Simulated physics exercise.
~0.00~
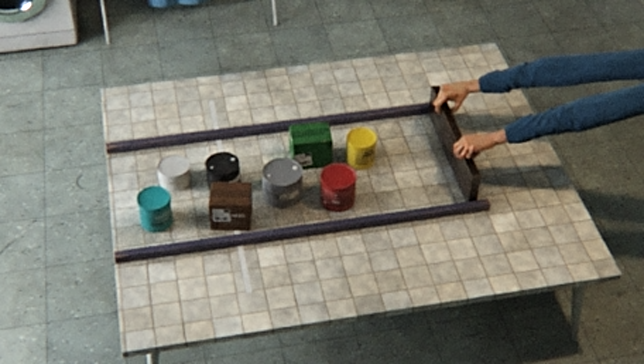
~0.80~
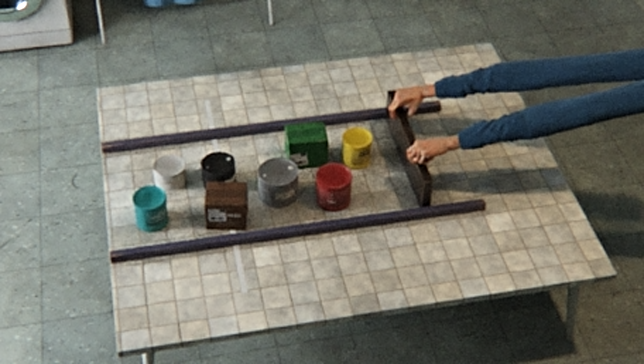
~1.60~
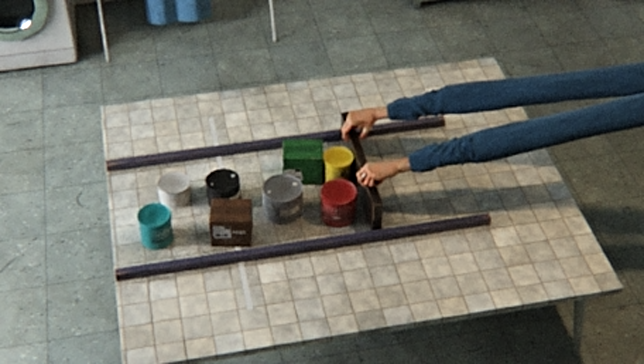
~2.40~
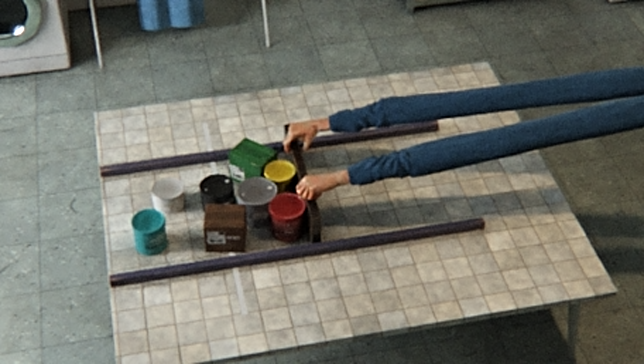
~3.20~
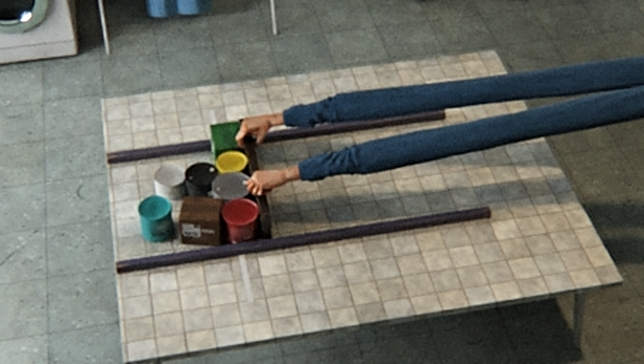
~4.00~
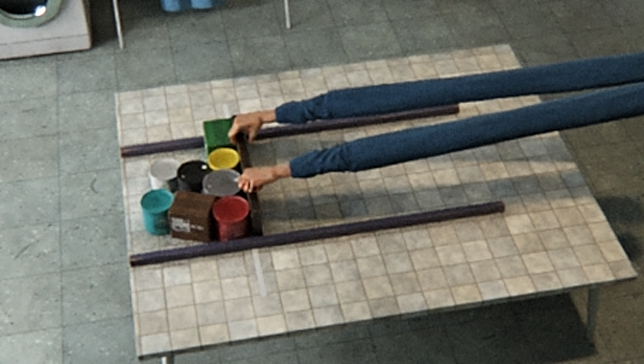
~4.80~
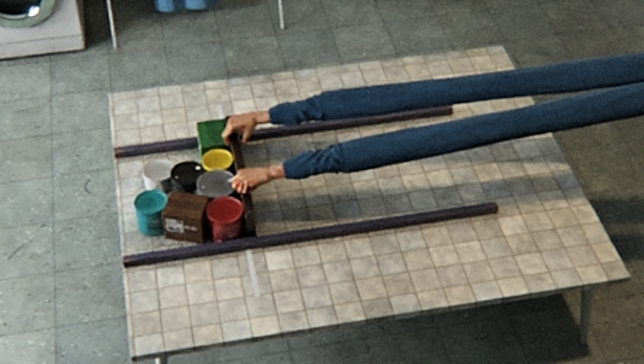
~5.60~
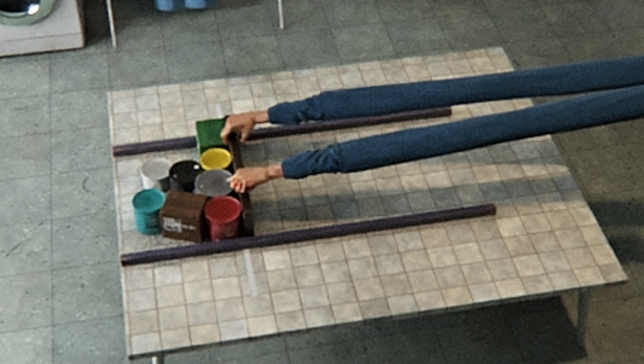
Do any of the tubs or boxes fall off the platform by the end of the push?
No, none of them fall off. They end up bunched together near the left edge, all still on the platform.
The clip shows two hands sliding a dark plank leftward between two long battens on a tiled platform, pushing coloured tubs and boxes together. The plank stops with the items crowded against one another near the left edge, all still on the platform, the hands holding the plank.
